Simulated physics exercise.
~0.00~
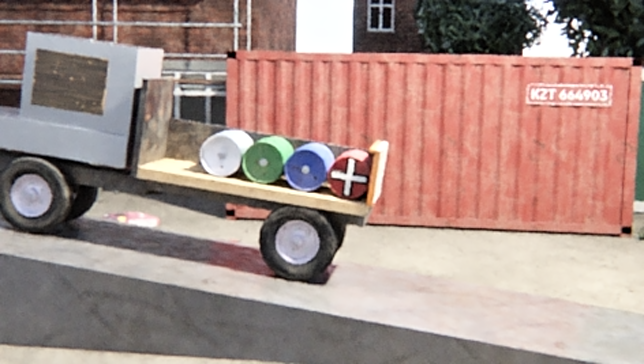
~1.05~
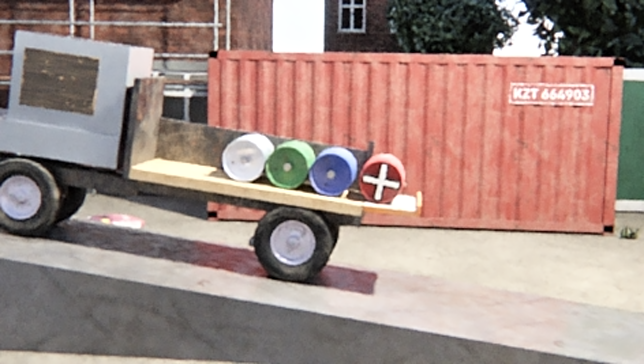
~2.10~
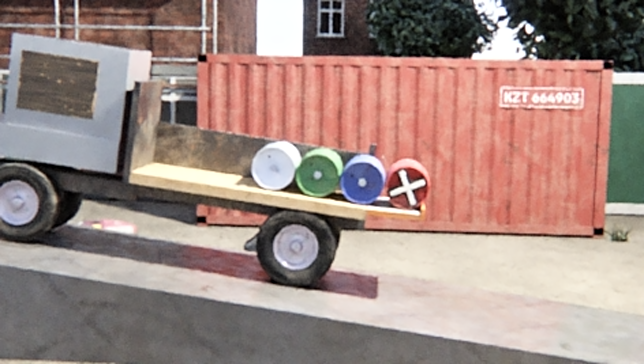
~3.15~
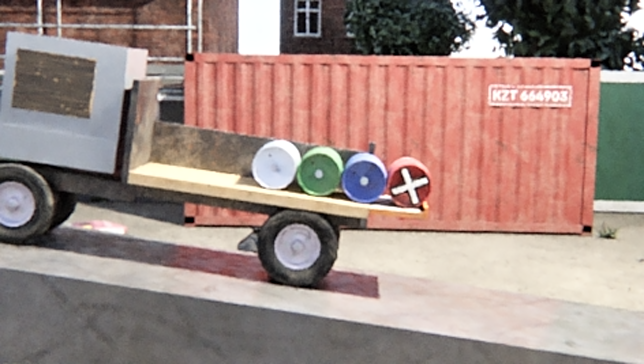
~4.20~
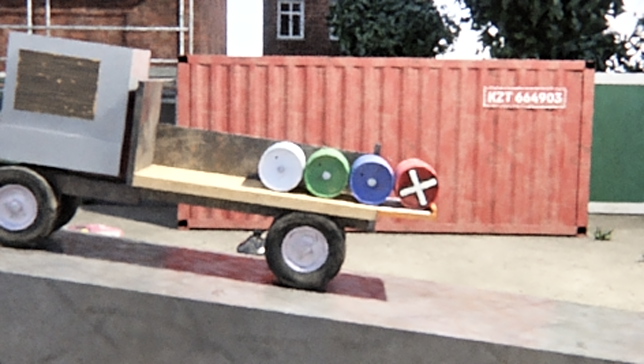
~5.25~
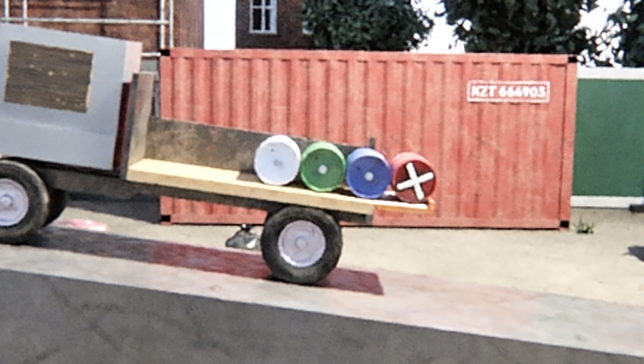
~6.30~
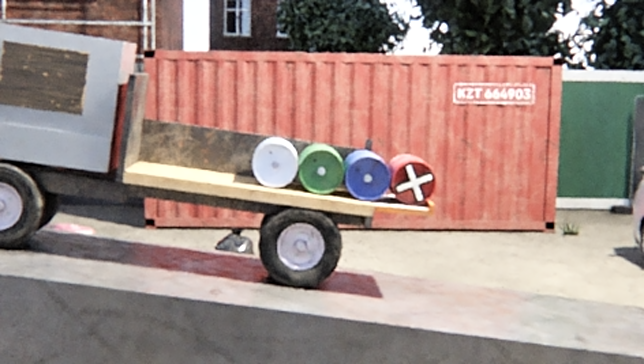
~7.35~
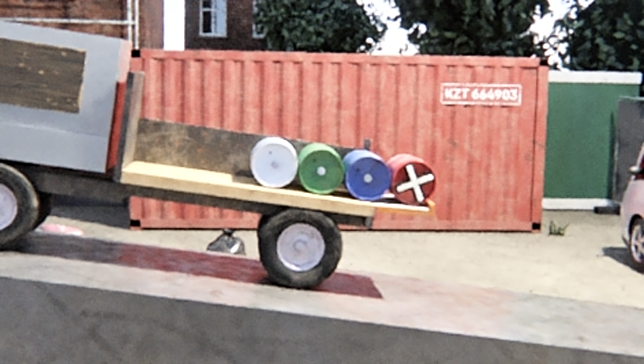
Four kegs, white, green, blue and red from left to right, lie in a touching row on the wooden bed of a grey truck, which stands on a slope and is seen from its open side. Behind it are a red shipping container, brick buildings and trees. The gate at the right end swings down until it nearly continues the line of the bed. The kegs roll right together, the red one with the white cross leading onto the gate. It halts near the gate's outer edge, and the others stop behind it. The view drifts sideways while all four remain aboard.
